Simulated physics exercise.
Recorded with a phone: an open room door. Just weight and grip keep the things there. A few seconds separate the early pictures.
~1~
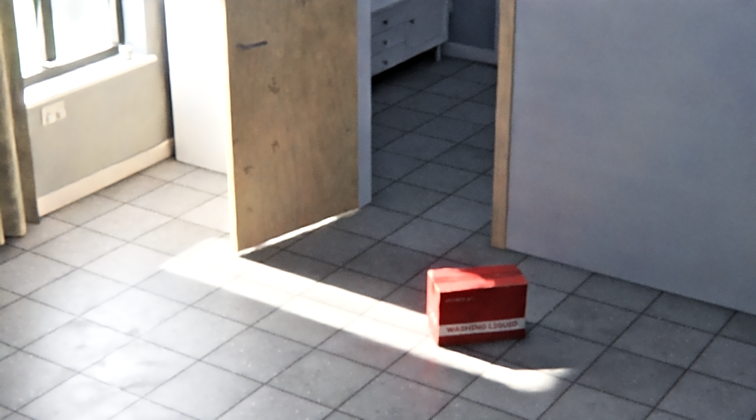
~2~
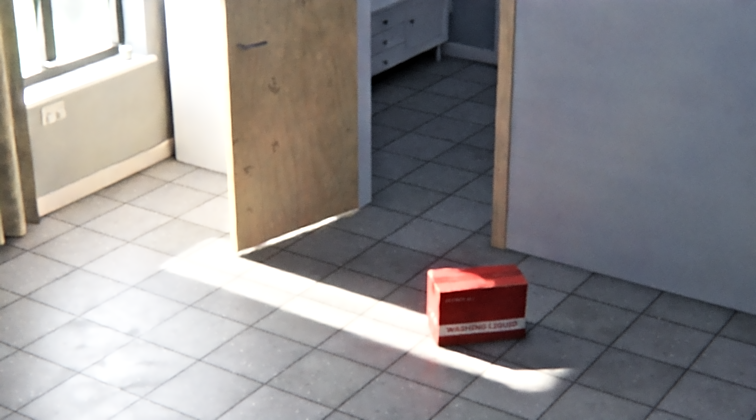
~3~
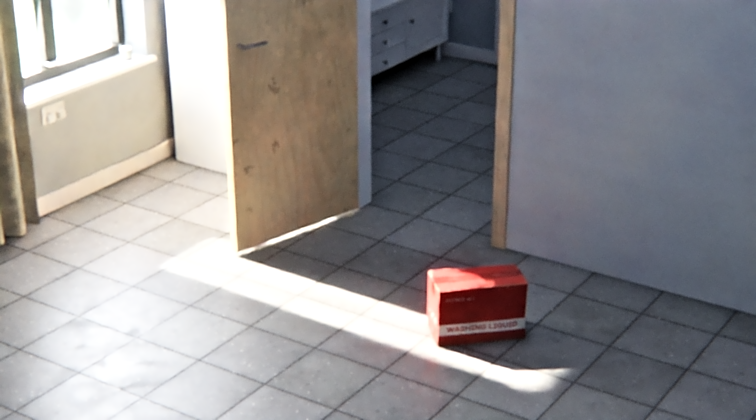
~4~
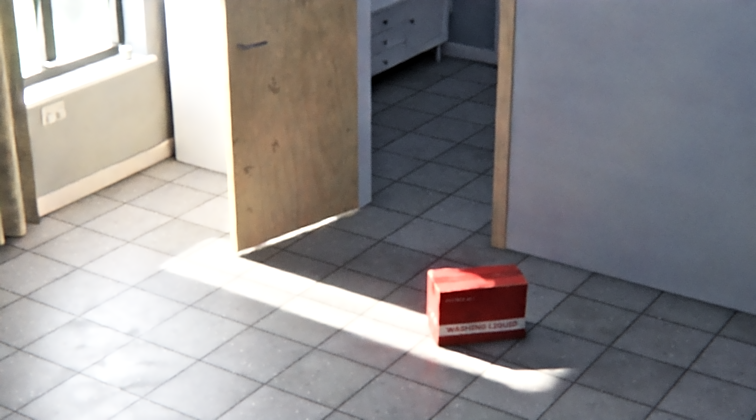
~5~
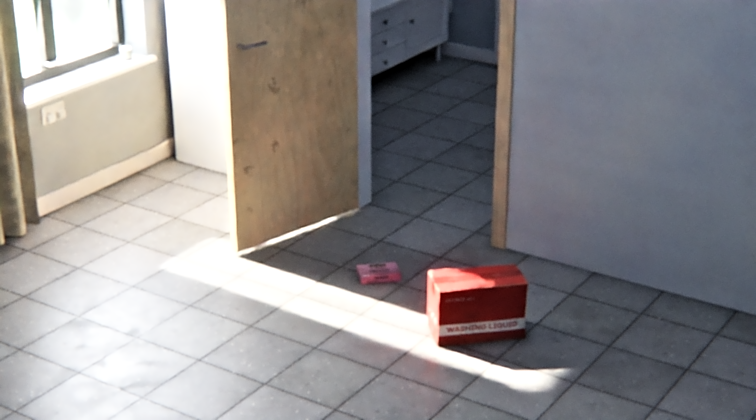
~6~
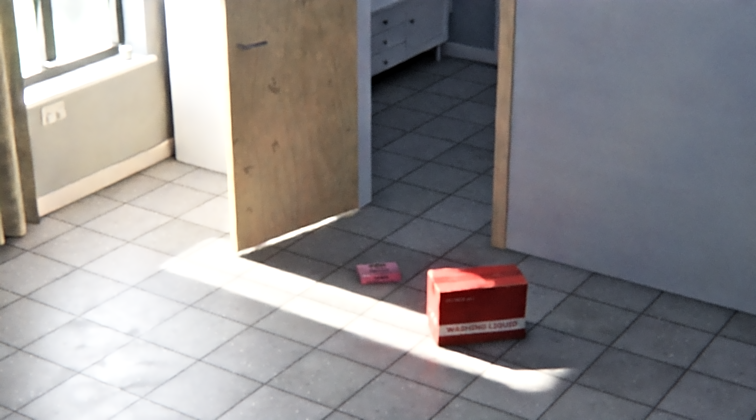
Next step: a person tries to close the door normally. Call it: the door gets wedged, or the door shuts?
It shuts.
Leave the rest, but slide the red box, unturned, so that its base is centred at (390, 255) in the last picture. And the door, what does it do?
In the end the door is hindered.
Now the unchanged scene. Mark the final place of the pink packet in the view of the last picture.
It finishes at around (452, 275).
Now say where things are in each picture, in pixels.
In the first frame, door wide open and still; red box (477, 305).
In the second frame, door wide open and still; red box (477, 305).
In the third frame, door wide open and still; red box (477, 305).
In the fourth frame, door wide open and still; red box (477, 305).
In the fifth frame, door wide open and still; red box (477, 305).
In the sixth frame, door wide open and still; pink packet (379, 273); red box (477, 305).
Then, 0.90 s on from there, door 71° open.
Then, 1.40 s on from there, door 43° open; pink packet shifted about its own width near (418, 275).
Then, 1.70 s on from there, door 26° open; pink packet shifted well along near (450, 275).
In the end, door 0° open; moved from the start, pink packet; red box unmoved. At the end, from the last picture's camera, pink packet near (452, 275).
